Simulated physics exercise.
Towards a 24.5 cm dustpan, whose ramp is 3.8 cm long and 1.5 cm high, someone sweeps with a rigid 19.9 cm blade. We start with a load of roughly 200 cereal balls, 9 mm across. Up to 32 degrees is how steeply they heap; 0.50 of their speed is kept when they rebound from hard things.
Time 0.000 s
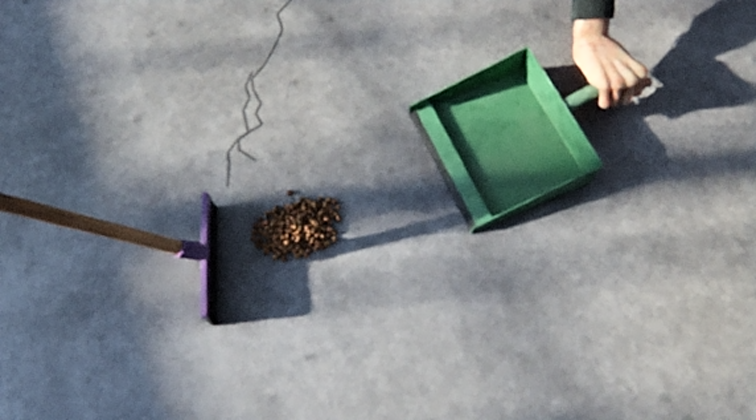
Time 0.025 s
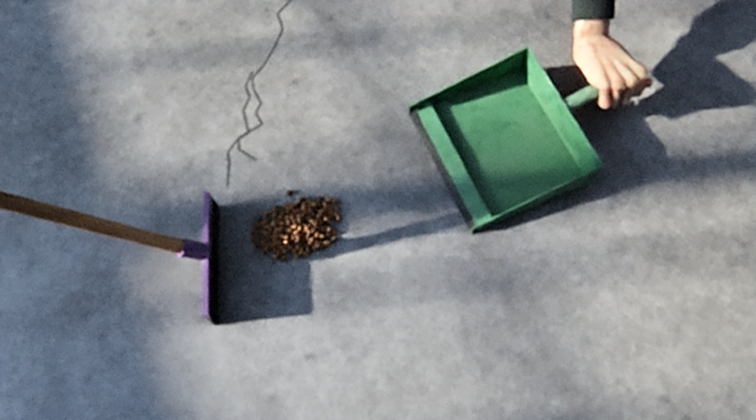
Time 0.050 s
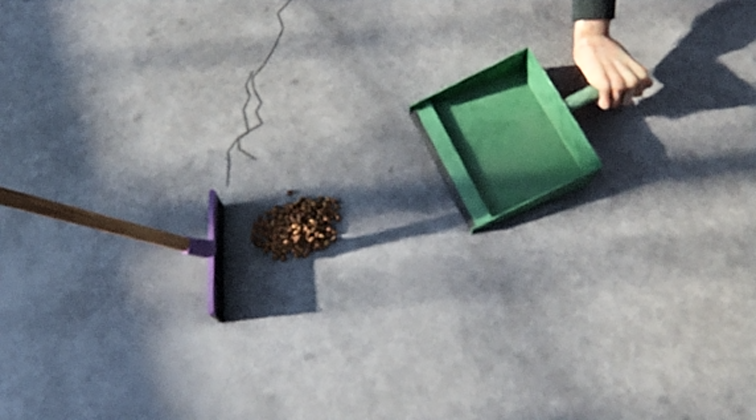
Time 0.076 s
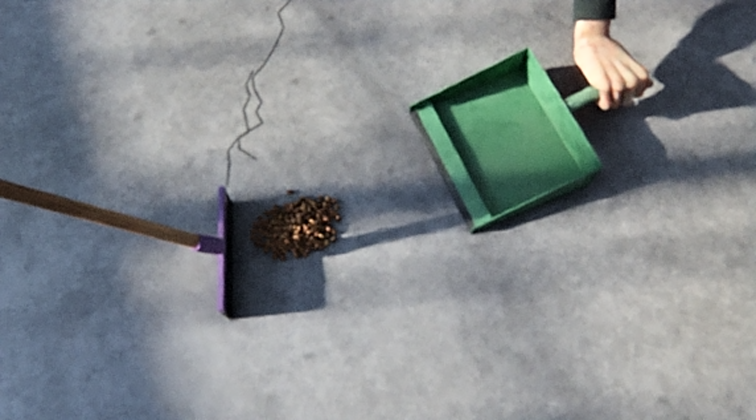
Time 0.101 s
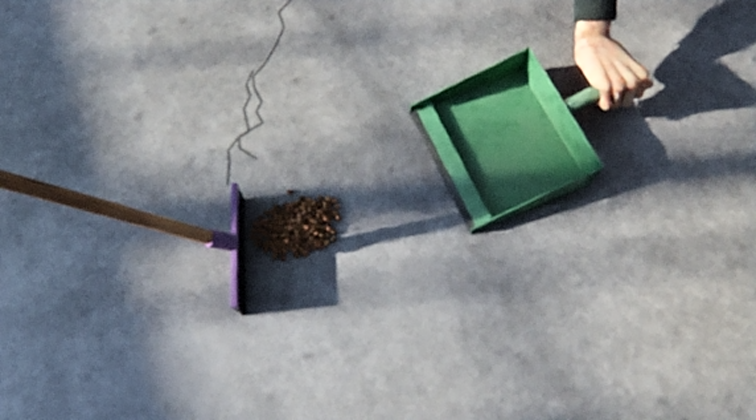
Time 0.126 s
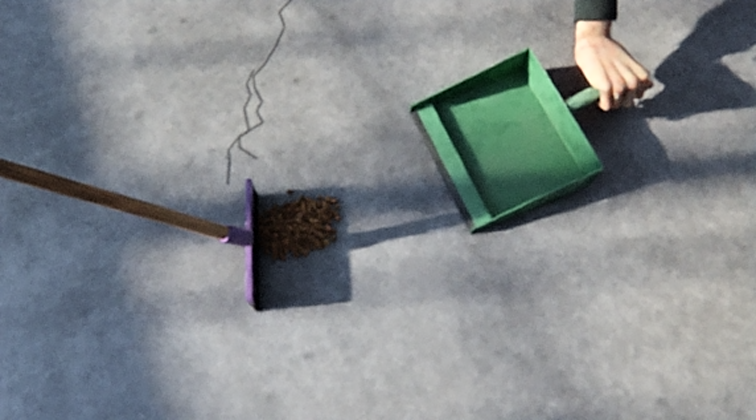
The clip shows a purple blade on a wooden handle sliding slowly right across a grey surface until it meets the near edge of a small pile of brown pieces, while a hand holds a green dustpan still.
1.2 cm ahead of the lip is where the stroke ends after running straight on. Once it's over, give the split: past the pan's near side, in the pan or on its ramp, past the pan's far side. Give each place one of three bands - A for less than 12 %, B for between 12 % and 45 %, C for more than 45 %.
At the end, near side: A fair amount. Pan: A fair amount. Far side: A small amount.
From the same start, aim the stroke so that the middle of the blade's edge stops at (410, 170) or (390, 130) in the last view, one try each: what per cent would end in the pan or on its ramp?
The two tries give about 20 and 10 percent.
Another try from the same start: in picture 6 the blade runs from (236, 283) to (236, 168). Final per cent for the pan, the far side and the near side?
Split: Pan = 0, far = 5, near = 0.
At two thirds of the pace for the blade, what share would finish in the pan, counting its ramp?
It would be around 20 per cent.
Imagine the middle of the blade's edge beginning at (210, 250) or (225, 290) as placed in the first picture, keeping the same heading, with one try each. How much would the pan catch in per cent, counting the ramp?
The two tries give about 25 % and about 20 %.
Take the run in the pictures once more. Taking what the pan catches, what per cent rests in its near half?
I'd put it near 80 per cent.
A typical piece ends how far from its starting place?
It comes to some 26 cm.
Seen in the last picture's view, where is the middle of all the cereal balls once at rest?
Roughly pixel (453, 200).
After 0.29 s, middle of the blade 18 cm from the lip; 0 % over the lip, far side 0 %, near side 5 %.
Then, at 0.40 s, middle of the blade 8 cm from the lip; 0 % over the lip, far side 0 %, near side 10 %.
Then, at 0.64 s, middle of the blade 4 cm from the lip; 30 % over the lip, far side 5 %, near side 20 %.
By 1.1 s all is still; near side 20 %, pan 25 %, far side 5 %, in front of the lip or behind the blade 50 %.
